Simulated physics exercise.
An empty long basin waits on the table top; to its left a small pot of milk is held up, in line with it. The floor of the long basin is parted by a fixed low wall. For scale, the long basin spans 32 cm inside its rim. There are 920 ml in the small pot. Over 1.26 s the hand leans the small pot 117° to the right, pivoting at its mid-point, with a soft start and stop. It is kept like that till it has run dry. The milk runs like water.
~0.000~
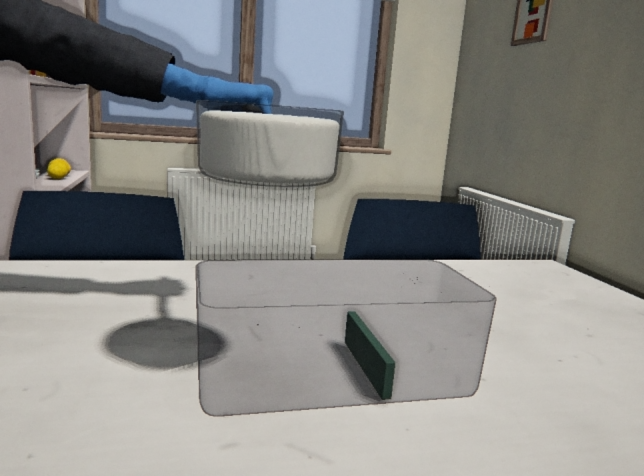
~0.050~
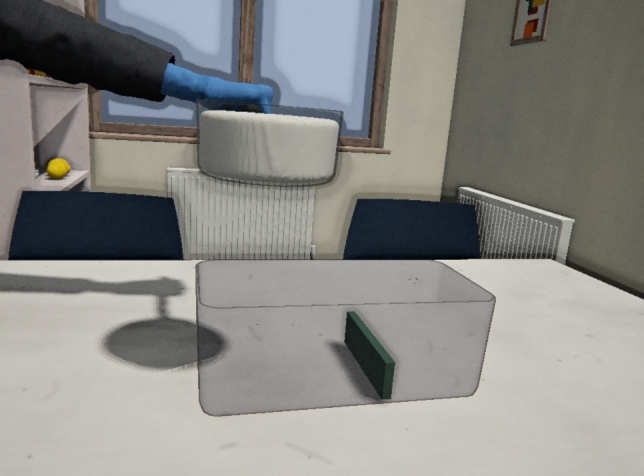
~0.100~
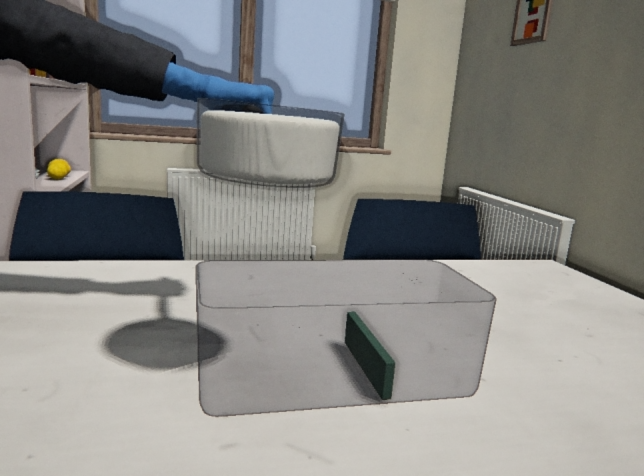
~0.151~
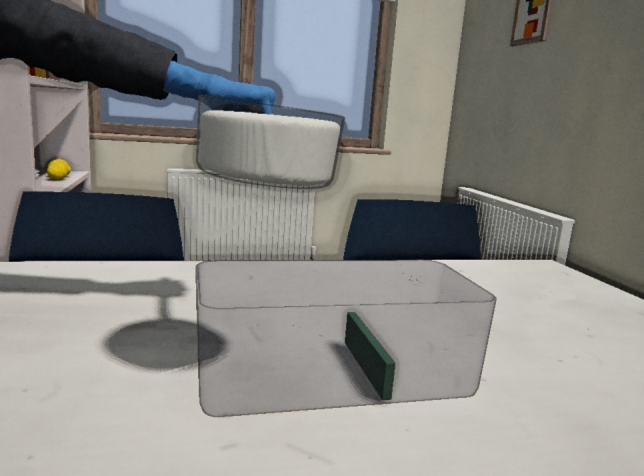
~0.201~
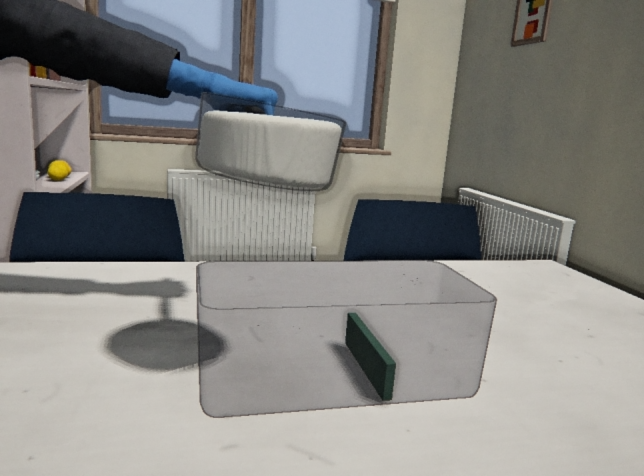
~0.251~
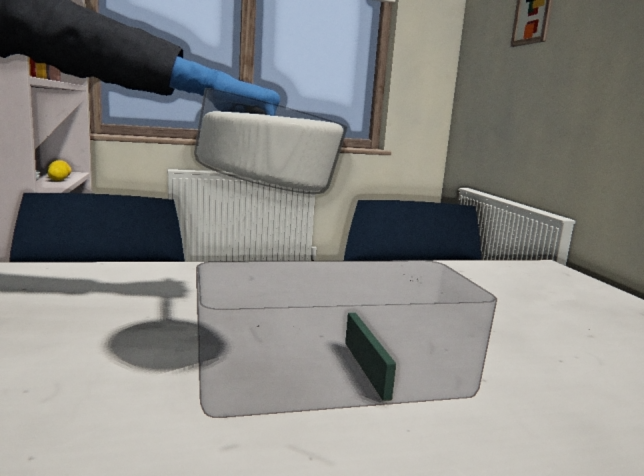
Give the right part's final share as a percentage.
Roughly 64 per cent is past the wall.
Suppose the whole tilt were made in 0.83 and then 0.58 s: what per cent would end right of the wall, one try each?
First 50, then 35 per cent.
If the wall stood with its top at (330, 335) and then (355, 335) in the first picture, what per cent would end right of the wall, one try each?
In turn about 85 and 75 per cent.
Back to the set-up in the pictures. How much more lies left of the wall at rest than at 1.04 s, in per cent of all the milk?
Near 12 in a hundred.
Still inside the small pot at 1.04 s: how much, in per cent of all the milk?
Some 5 per cent.
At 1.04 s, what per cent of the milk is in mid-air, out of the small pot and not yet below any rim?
Some 7 per cent.
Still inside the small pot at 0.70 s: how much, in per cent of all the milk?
Near 46 in a hundred.
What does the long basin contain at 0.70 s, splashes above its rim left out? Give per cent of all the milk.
Near 18 in a hundred.
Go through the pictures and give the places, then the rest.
In the first picture, it leans 0°; its right rim is at (339, 113); the milk meets the walls at (201, 113) and (335, 122); the long basin's rim runs from (198, 283) to (466, 280); the wall's top is at (369, 336).
In the second picture, it leans 0°; its right rim is at (339, 114); the milk meets the walls at (200, 113) and (335, 122).
In the third picture, it leans 2°; its right rim is at (340, 116); the milk meets the walls at (201, 113) and (335, 123).
In the fourth picture, it leans 4°; its right rim is at (341, 119); the milk meets the walls at (202, 113) and (336, 124).
In the fifth picture, it leans 7°; its right rim is at (342, 124); the milk meets the walls at (203, 113) and (338, 126).
In the sixth picture, it leans 11°; its right rim is at (343, 129); the milk meets the walls at (203, 114) and (340, 126).
By 0.70 s the tilt is 69° and 46 per cent is still to pour, 3 is left of the wall and 16 right of it.
By 1.04 s the tilt is 108° and 5 per cent is still to pour, 25 is left of the wall and 63 right of it.
By 1.38 s the tilt is 117° and 0 per cent is still to pour, 36 is left of the wall and 63 right of it.
By 1.76 s the tilt is 117° and 0 per cent is still to pour, 36 is left of the wall and 63 right of it.
At rest 36 per cent lies left of the wall, 64 right of it and 0 outside.
